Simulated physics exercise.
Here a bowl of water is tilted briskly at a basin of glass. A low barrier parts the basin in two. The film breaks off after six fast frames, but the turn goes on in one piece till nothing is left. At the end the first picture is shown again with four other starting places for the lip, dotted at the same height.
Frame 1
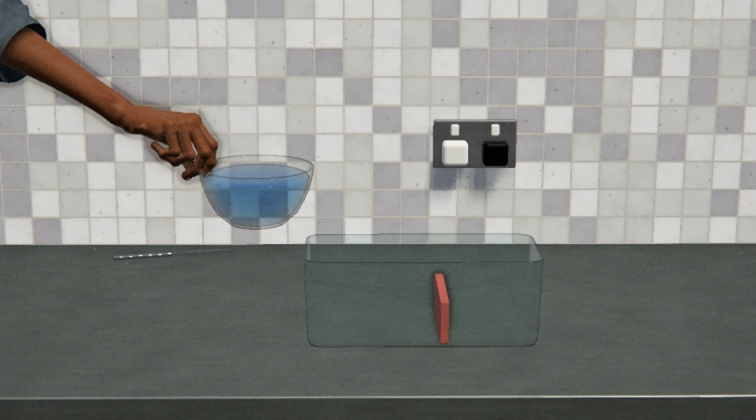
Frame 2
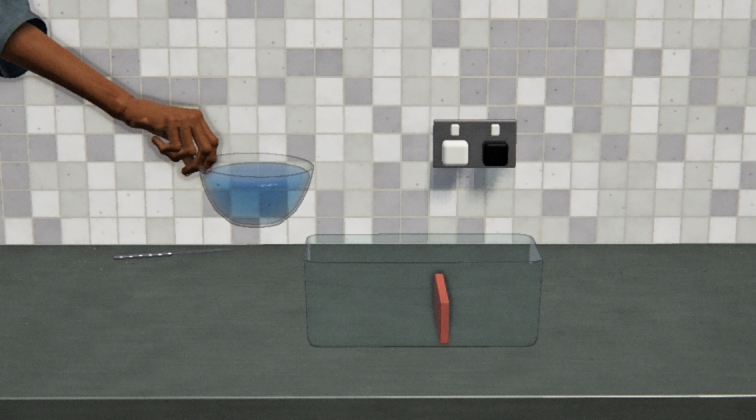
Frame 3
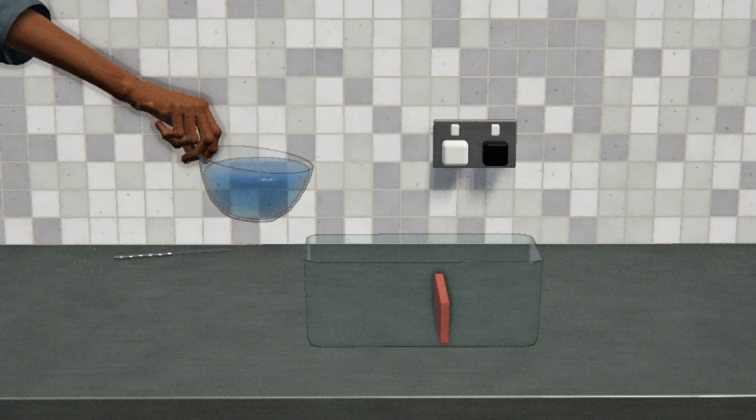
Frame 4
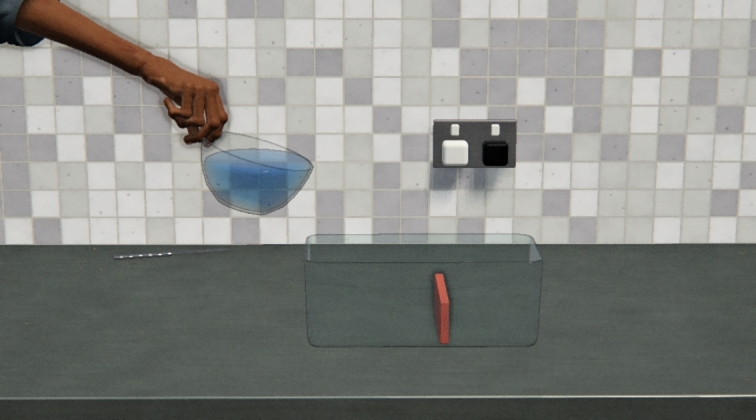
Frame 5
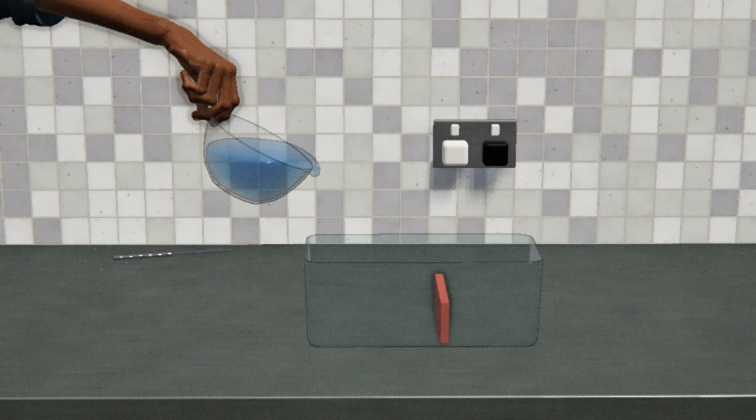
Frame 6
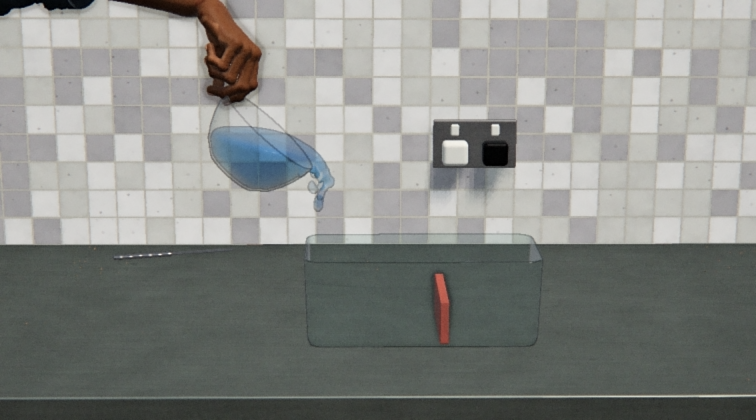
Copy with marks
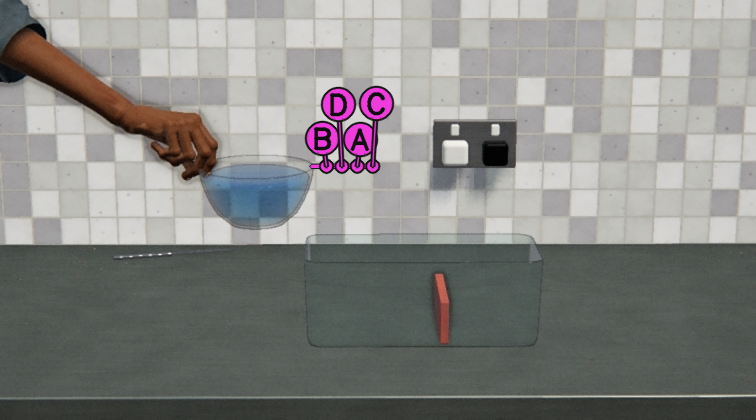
On a grey counter by a tiled wall, a hand tilts a glass bowl rightward, blue water starting to pour over its lip.
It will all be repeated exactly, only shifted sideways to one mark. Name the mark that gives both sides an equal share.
Choose A.
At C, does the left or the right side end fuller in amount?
The right one.
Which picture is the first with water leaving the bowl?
Picture 4.
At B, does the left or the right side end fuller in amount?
The left one.
On the marked copy, A at (357, 166); B at (326, 166); C at (372, 166); D at (341, 166).
If A is chosen, about 46 % ends left of the wall and 52 % right of it.
If B is chosen, about 87 % ends left of the wall and 4 % right of it; 8 % is lost outside.
If C is chosen, about 25 % ends left of the wall and 73 % right of it.
If D is chosen, about 80 % ends left of the wall and 17 % right of it; 3 % is lost outside.
